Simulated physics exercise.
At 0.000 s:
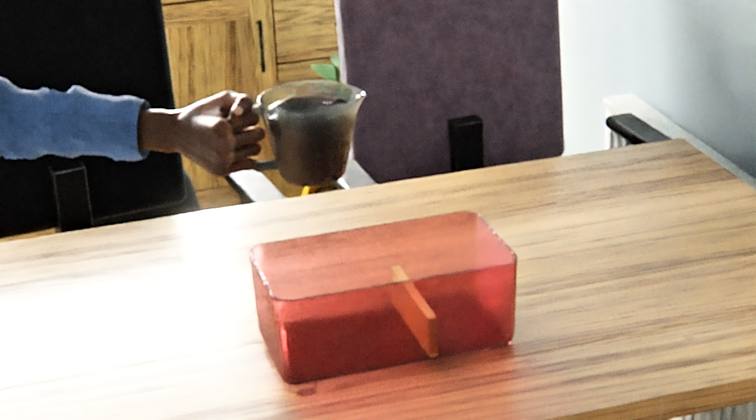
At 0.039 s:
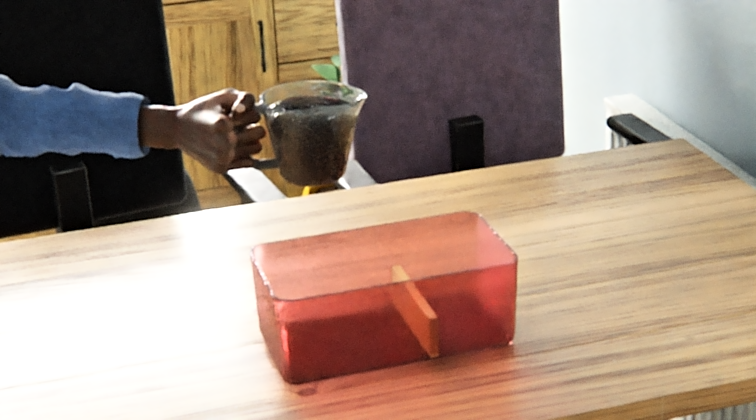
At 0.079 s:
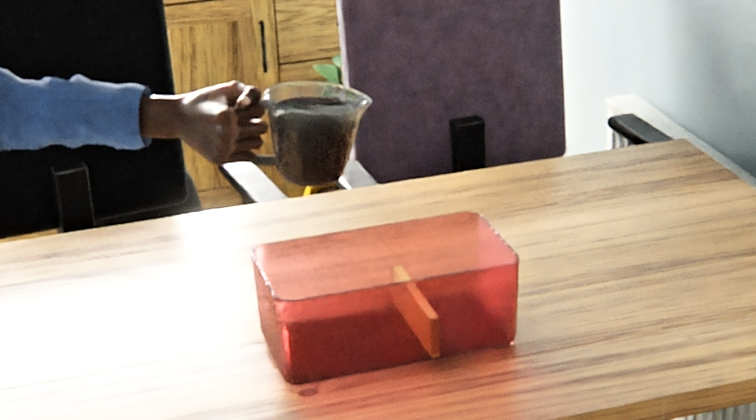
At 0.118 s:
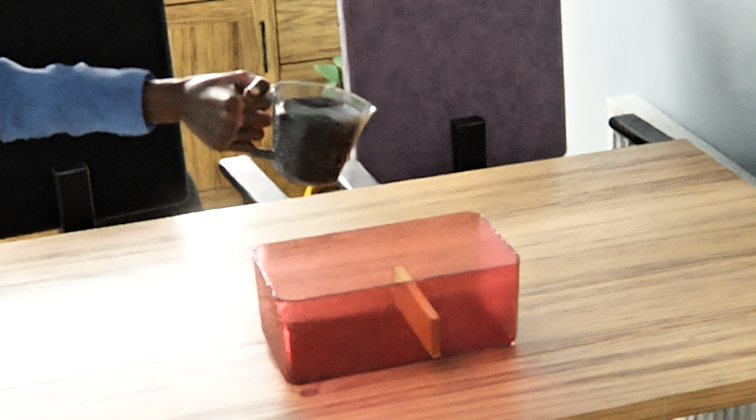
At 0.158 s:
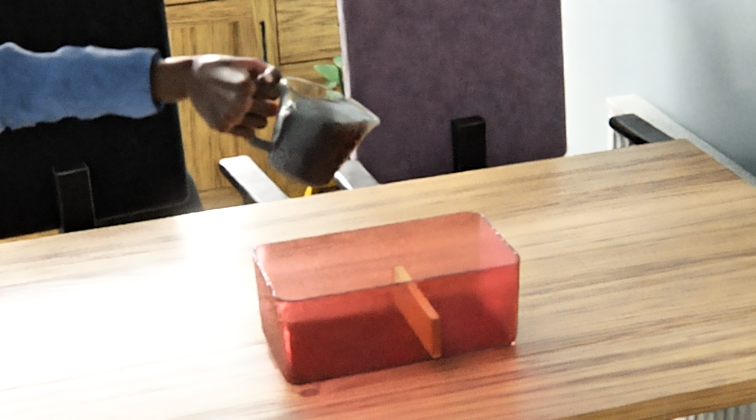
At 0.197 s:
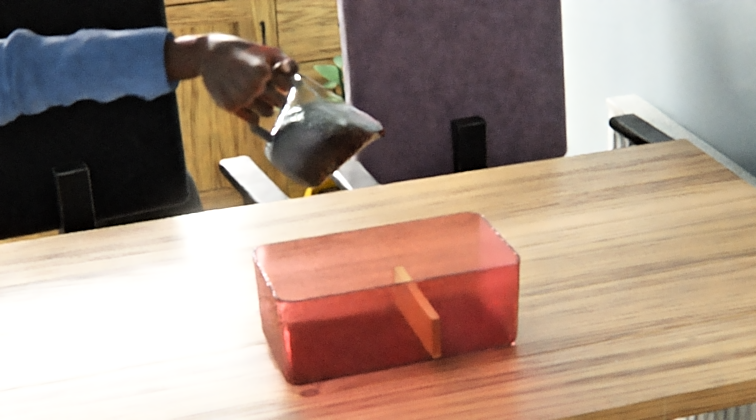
At a wood-grained table with dark and purple chairs behind it, a hand in a blue sleeve holds a glass jug of dark liquid upright, beyond a translucent red oblong basin with an orange divider. The hand gradually tilts the jug to the right, steepening the lean, while the basin stays still.
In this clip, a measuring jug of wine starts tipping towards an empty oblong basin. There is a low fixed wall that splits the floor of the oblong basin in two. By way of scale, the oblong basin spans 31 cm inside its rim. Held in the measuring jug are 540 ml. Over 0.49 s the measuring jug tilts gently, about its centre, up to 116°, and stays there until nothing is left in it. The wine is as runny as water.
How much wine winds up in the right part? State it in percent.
About 33 per cent.
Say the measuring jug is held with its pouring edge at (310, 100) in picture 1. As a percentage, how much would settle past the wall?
In that case roughly 5 per cent.
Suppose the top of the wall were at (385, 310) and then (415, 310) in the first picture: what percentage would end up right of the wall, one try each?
Roughly 75 per cent, then 35 per cent.
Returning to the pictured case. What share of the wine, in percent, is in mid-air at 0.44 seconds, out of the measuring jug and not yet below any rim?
About 40 per cent.
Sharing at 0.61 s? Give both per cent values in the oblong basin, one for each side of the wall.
I'd say some 56 in a hundred on the left and 32 on the right.
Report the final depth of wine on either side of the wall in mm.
Left part: About 12 mm; right part: About 12 mm.
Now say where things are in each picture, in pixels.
It leans 0°; its right rim is at (365, 91); the wine meets the walls at (264, 114) and (352, 102); the oblong basin's rim runs from (262, 275) to (497, 236); the wall's top is at (413, 292), in the first frame.
It leans 2°; its right rim is at (367, 93); the wine meets the walls at (266, 113) and (353, 103), in the second frame.
It leans 7°; its right rim is at (371, 98); the wine meets the walls at (270, 111) and (357, 104), in the third frame.
It leans 16°; its right rim is at (376, 107); the wine meets the walls at (275, 110) and (363, 108), in the fourth frame.
It leans 27°; its right rim is at (380, 119); the wine meets the walls at (279, 112) and (371, 112), in the fifth frame.
It leans 40°; its right rim is at (380, 134); the wine meets the walls at (276, 127) and (369, 123); 3 per cent is over the edge, in the sixth frame.
After 0.44 s the tilt is 112° and 23 per cent is still to pour, 7 is left of the wall and 29 right of it.
After 0.61 s the tilt is 116° and 0 per cent is still to pour, 56 is left of the wall and 33 right of it.
After 0.79 s the tilt is 116° and 0 per cent is still to pour, 59 is left of the wall and 33 right of it.
After 0.99 s the tilt is 116° and 0 per cent is still to pour, 60 is left of the wall and 33 right of it.
In the end 60 per cent lies left of the wall, 33 right of it and 7 outside.
